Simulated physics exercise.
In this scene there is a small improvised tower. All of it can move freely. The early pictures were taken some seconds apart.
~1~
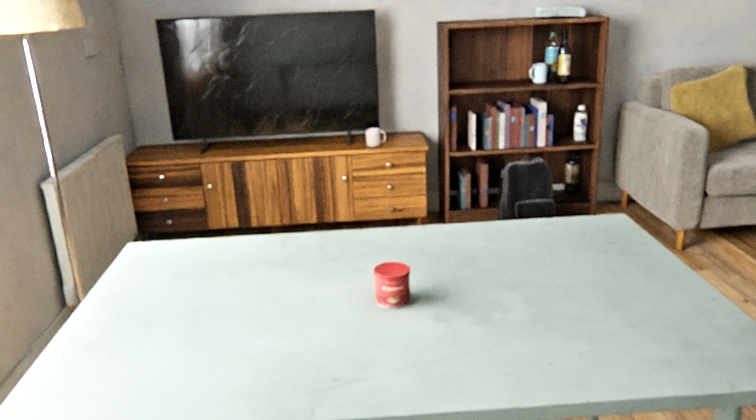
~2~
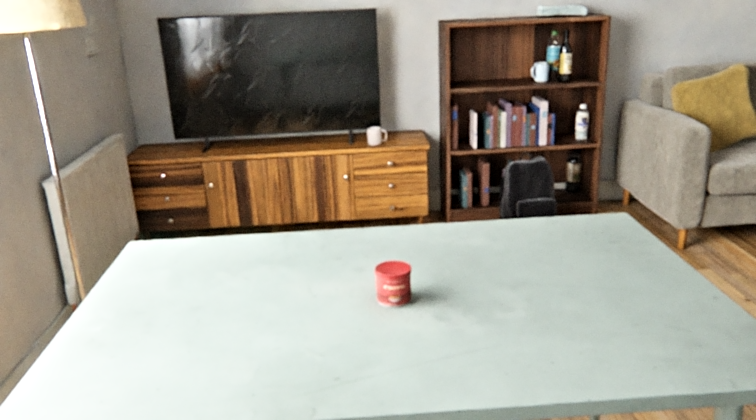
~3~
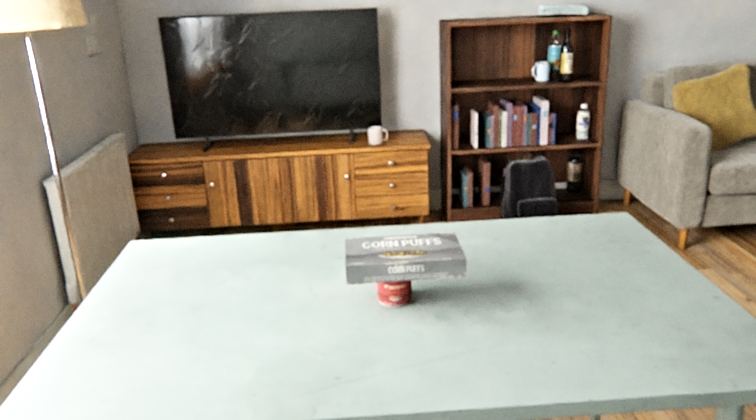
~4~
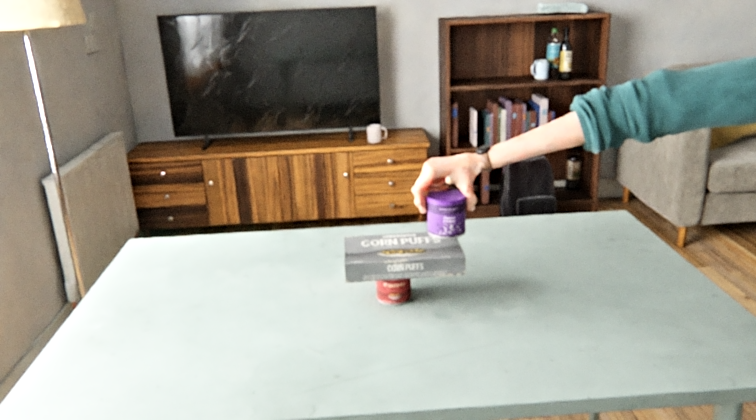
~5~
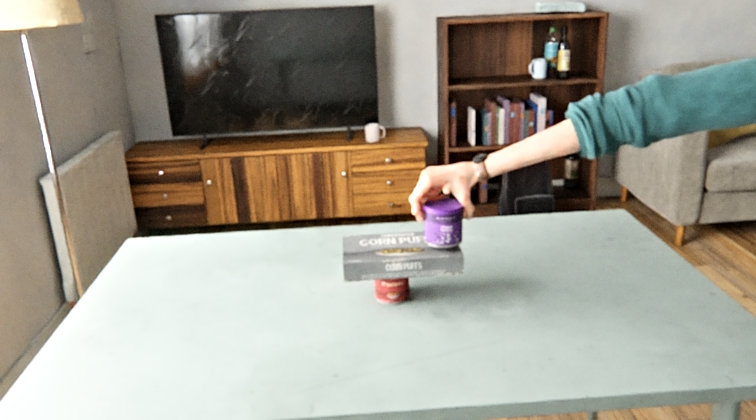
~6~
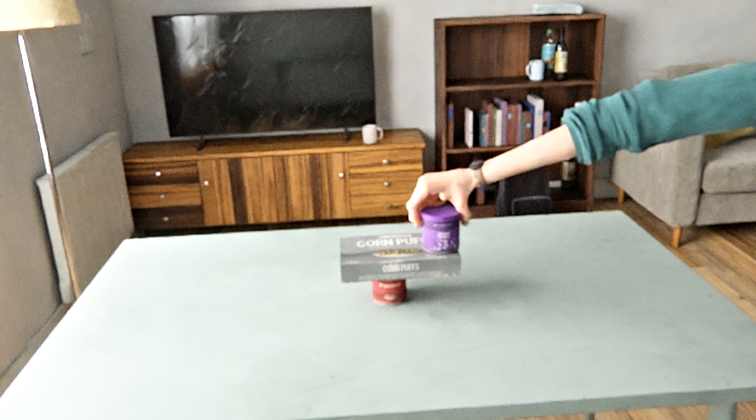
To begin with, a small red tin stands alone on a pale table in a living room, and then a grey corn puffs box lies flat on top of it. A hand in a green sleeve reaches in from the right, holding a purple tin, and lowers it slightly onto the box's right side.
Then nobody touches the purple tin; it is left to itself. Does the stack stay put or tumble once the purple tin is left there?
Ah, it fails to stay steady this time.
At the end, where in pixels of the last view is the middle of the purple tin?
Around (473, 263).
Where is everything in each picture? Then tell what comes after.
In the first frame, the last thing is not in view yet; red tin (392, 285).
In the second frame, the last thing is not in view yet; red tin (394, 284).
In the third frame, the last thing is not in view yet; red tin (394, 284).
The fourth frame shows on its way; purple tin (447, 214); red tin (394, 282).
The fifth frame shows on its way; purple tin (444, 222); red tin (392, 281).
The sixth frame shows in place under the hand; purple tin (441, 229); red tin (389, 282).
Then, 0.30 s later than the last frame, purple tin now fallen; grey packet tilted by 41°.
Then, 0.40 s later than the last frame, grey packet tilted by 52°.
Then, 0.60 s later than the last frame, grey packet tilted by 25°.
Then, 1.10 s later than the last frame, things are still on the move.
When it is over, fallen, purple tin; the other 2 as before. End places, in pixels of the last picture, purple tin near (473, 263). The stack loses its balance.
